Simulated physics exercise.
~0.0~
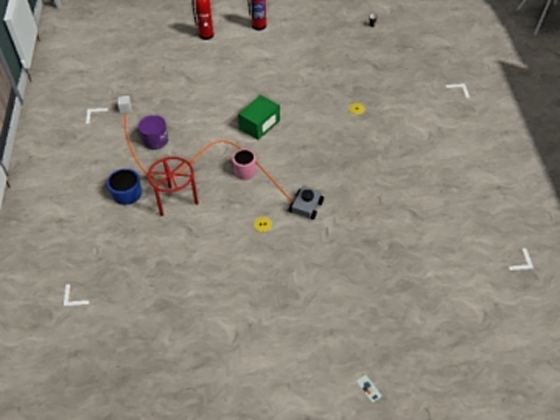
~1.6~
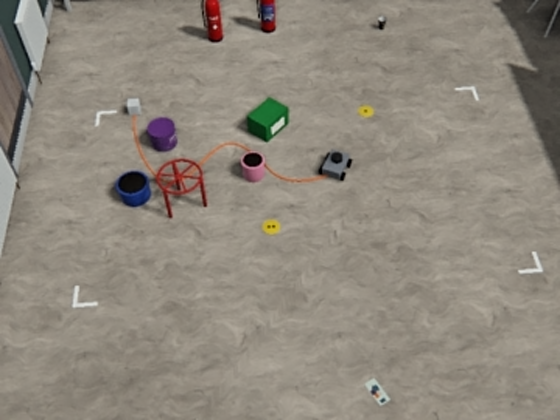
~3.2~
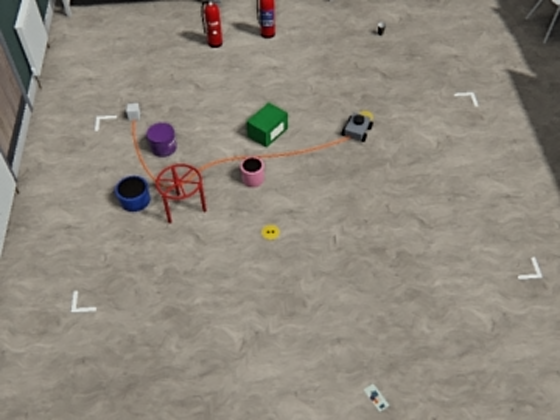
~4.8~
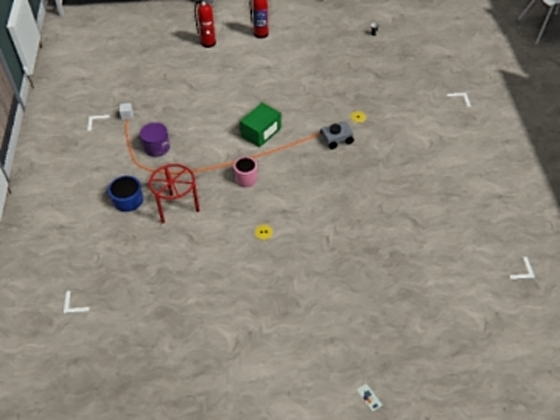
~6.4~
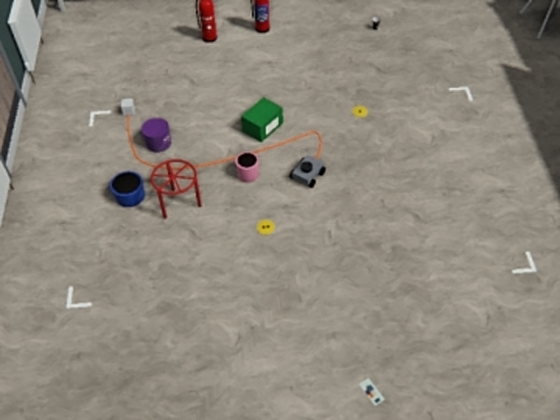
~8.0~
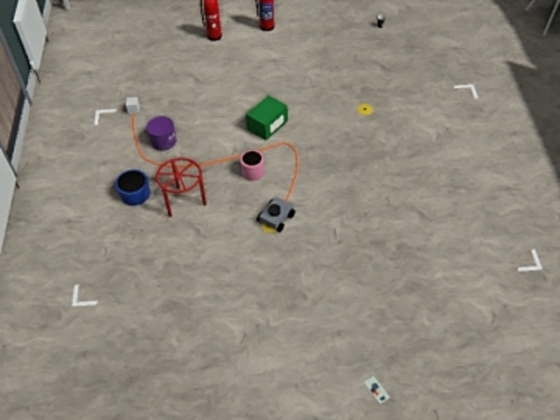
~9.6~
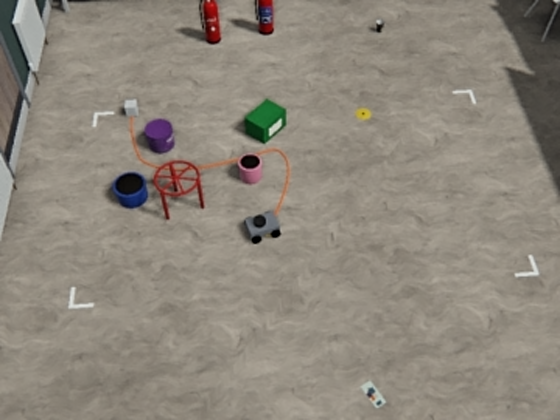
The clip opens on a grey floor where a small dark cart trails an orange lead from a pale box, past a red stool and over the top of a pink pot, with a green box, purple bin and blue pot nearby. The cart drives up and right to the far yellow mark, drawing the lead nearly straight above the pink pot. It then heads back down and left, the lead bending behind it. Finally it stops over the nearer yellow mark, the lead curving around the pot's right side, still plugged in, and the other objects unmoved.
